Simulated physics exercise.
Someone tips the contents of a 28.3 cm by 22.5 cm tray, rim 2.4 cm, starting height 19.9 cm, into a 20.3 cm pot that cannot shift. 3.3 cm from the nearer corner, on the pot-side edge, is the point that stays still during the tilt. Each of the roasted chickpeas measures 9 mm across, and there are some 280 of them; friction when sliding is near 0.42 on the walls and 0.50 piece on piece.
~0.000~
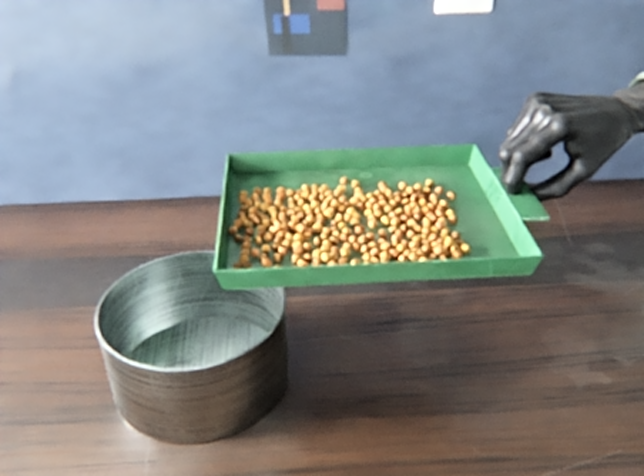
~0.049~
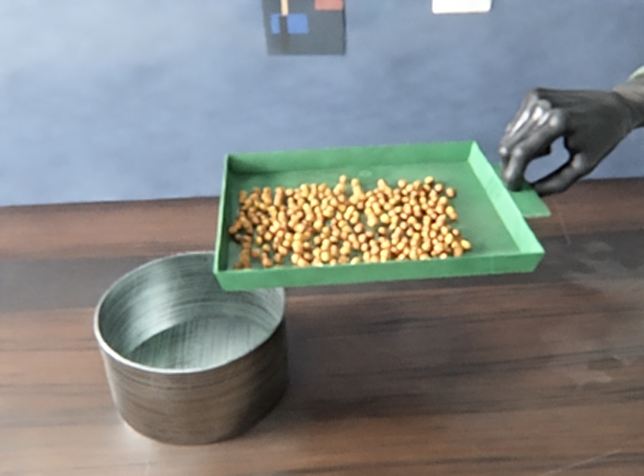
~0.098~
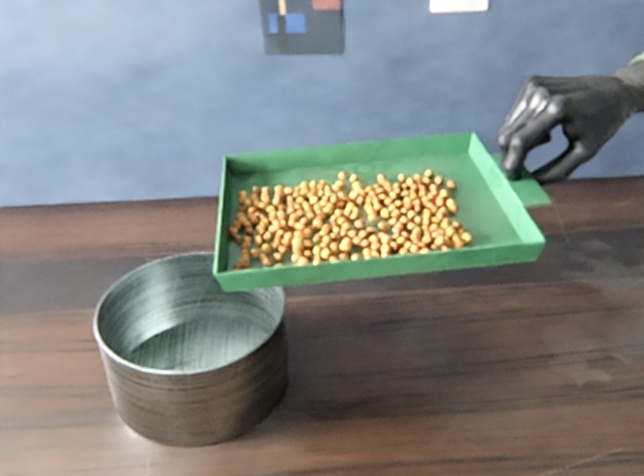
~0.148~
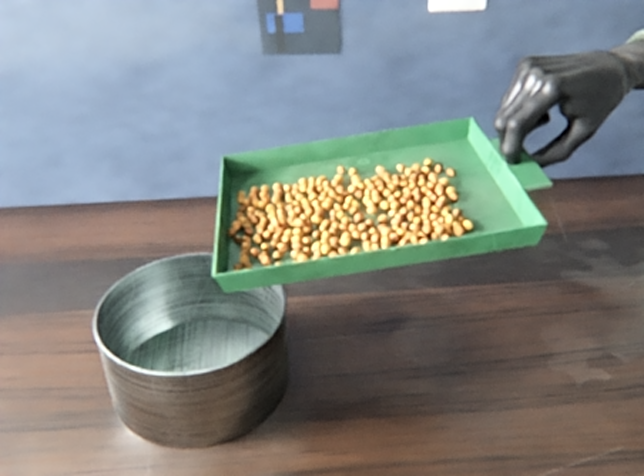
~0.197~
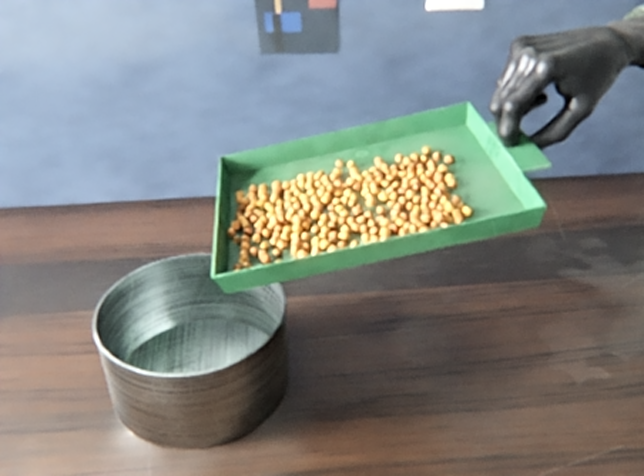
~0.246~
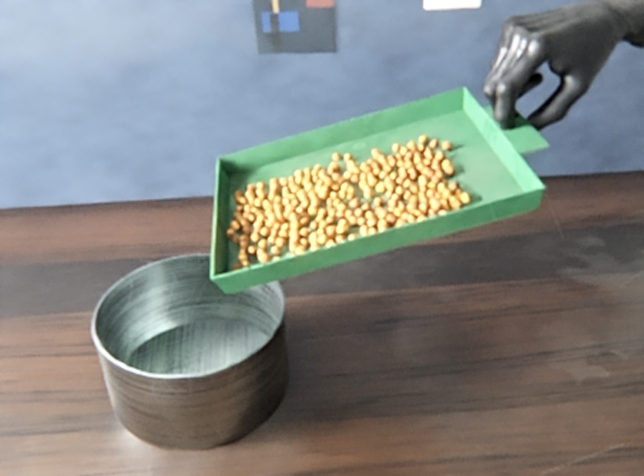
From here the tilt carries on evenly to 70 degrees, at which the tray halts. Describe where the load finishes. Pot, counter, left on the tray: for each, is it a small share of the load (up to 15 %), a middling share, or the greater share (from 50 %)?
Pot: A small share, counter: A small share, left on the tray: The greater share.
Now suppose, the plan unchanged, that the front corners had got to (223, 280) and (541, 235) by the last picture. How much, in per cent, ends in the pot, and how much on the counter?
The pot gets 0 and the counter 0.
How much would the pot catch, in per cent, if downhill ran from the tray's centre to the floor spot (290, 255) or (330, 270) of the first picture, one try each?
Near 0 and 0 per cent, in that order.
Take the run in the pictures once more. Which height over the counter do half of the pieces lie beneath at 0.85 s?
Roughly 24 cm.
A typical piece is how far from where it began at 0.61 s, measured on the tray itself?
6 cm.
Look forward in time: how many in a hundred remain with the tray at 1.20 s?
Something like 95 percent, roughly.
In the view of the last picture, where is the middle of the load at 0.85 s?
Around (246, 196).
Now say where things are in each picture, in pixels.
Tray tilt 0 degrees, front corners at (221, 267) and (535, 253); middle of the pieces at (343, 226); pot at (192, 303), in the first frame.
Tray tilt 1 degrees, front corners at (222, 268) and (536, 249); middle of the pieces at (343, 225), in the second frame.
Tray tilt 3 degrees, front corners at (221, 270) and (538, 238), lowest corner left back; middle of the pieces at (343, 221), in the third frame.
Tray tilt 7 degrees, front corners at (220, 271) and (538, 221), lowest corner left back; middle of the pieces at (342, 215), in the fourth frame.
Tray tilt 10 degrees, front corners at (219, 272) and (538, 203), lowest corner left back; middle of the pieces at (340, 209), in the fifth frame.
Tray tilt 14 degrees, front corners at (218, 273) and (536, 185), lowest corner left back; middle of the pieces at (338, 203); pot at (191, 308). The tray's pace is about 75 degrees a second, in the sixth frame.
After 0.61 s, tilt 42 degrees; the tray holds 100 %, the pot 0 %.
After 0.85 s, tilt 60 degrees; the tray holds 100 %, the pot 0 %.
Then, at 1.20 s, tilt 70 degrees; the tray holds 95 %, the pot 5 %.
By 1.7 s all is still; pot 5 %, counter 0 %, tray 95 %.
